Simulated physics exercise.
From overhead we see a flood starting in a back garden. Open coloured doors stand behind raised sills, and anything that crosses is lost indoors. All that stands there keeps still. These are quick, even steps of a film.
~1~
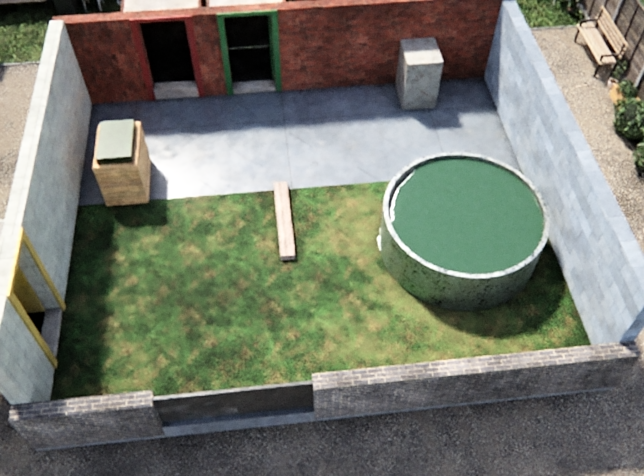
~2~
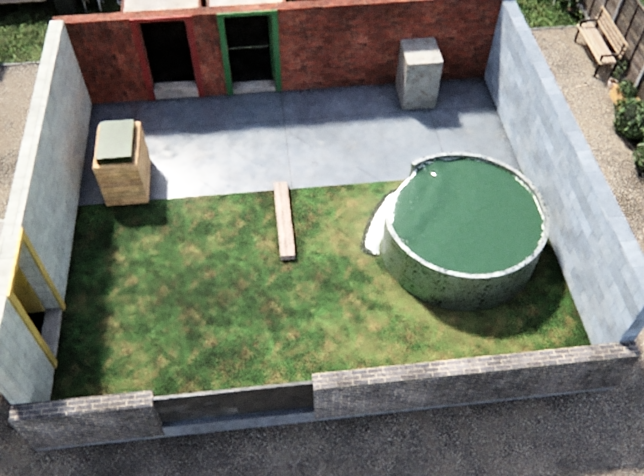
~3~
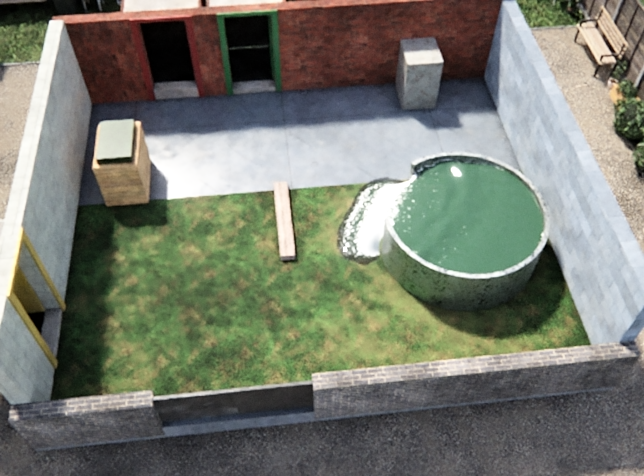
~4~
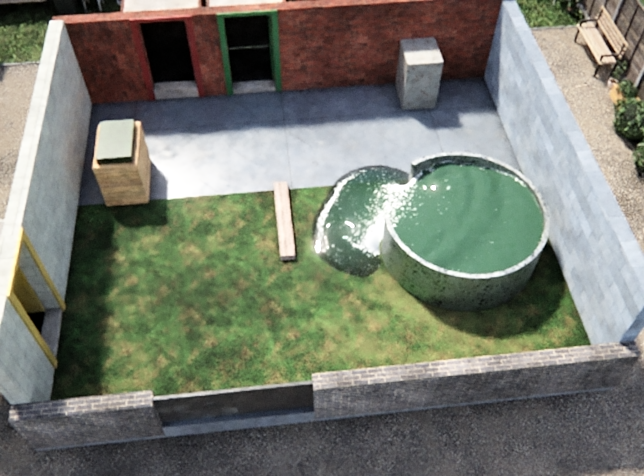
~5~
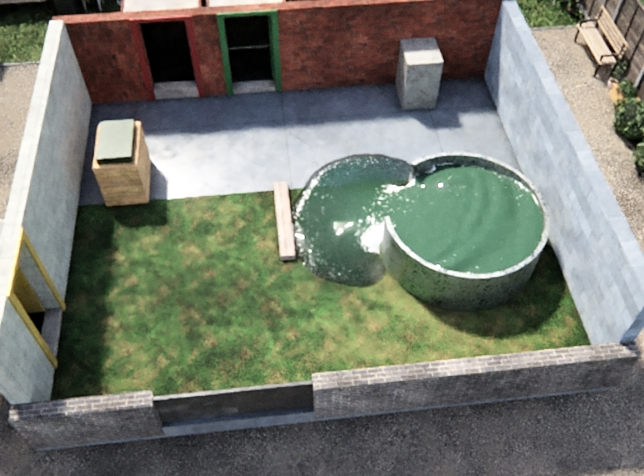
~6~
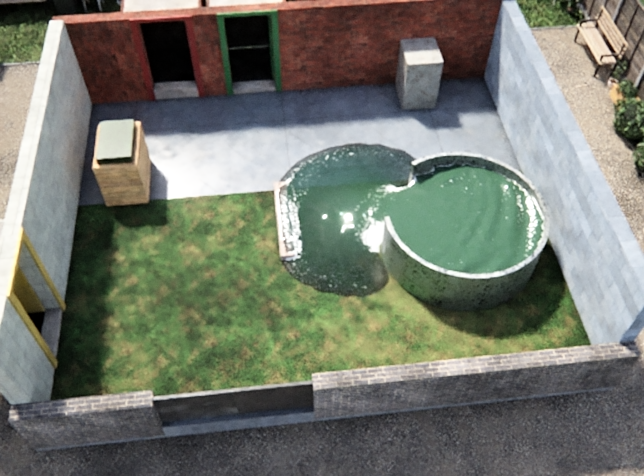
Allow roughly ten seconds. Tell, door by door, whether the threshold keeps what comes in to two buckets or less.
Red door: Two buckets or less. Yellow door: Two buckets or less. Green door: More than two buckets.
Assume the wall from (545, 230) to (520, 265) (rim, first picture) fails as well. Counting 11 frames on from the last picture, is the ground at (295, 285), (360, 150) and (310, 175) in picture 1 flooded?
Taking the three spots as listed, they end up spared, spared and spared.
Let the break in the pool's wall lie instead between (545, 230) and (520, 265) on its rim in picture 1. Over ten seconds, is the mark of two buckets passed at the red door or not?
Observation - red door: Below threshold.
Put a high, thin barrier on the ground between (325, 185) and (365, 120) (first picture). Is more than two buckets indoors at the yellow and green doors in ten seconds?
Note - yellow: Short of threshold; green: Short of threshold.
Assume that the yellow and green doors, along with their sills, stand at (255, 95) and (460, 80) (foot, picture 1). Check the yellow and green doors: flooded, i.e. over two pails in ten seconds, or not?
In short: The yellow door tops the mark, the green door falls short.
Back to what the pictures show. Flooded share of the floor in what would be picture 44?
My best guess is some 85 %.
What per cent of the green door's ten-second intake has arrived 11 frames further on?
I make it 10 per cent.
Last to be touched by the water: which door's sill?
Answer: The yellow door.
A moment on, water covers 30 % of the floor; the red door not reached, the yellow door not reached, the green door not reached.
Next, water covers 50 % of the floor; the red door wet at the sill, nothing in, the yellow door not reached, the green door under two buckets in.
Then, water covers 65 % of the floor; the red door wet at the sill, nothing in, the yellow door not reached, the green door far over two buckets in.
Later, water covers 85 % of the floor; the red door wet at the sill, nothing in, the yellow door wet at the sill, nothing in, the green door far over two buckets in.
In the end, water covers 95 % of the floor; the red door wet at the sill, nothing in, the yellow door wet at the sill, nothing in, the green door far over two buckets in.
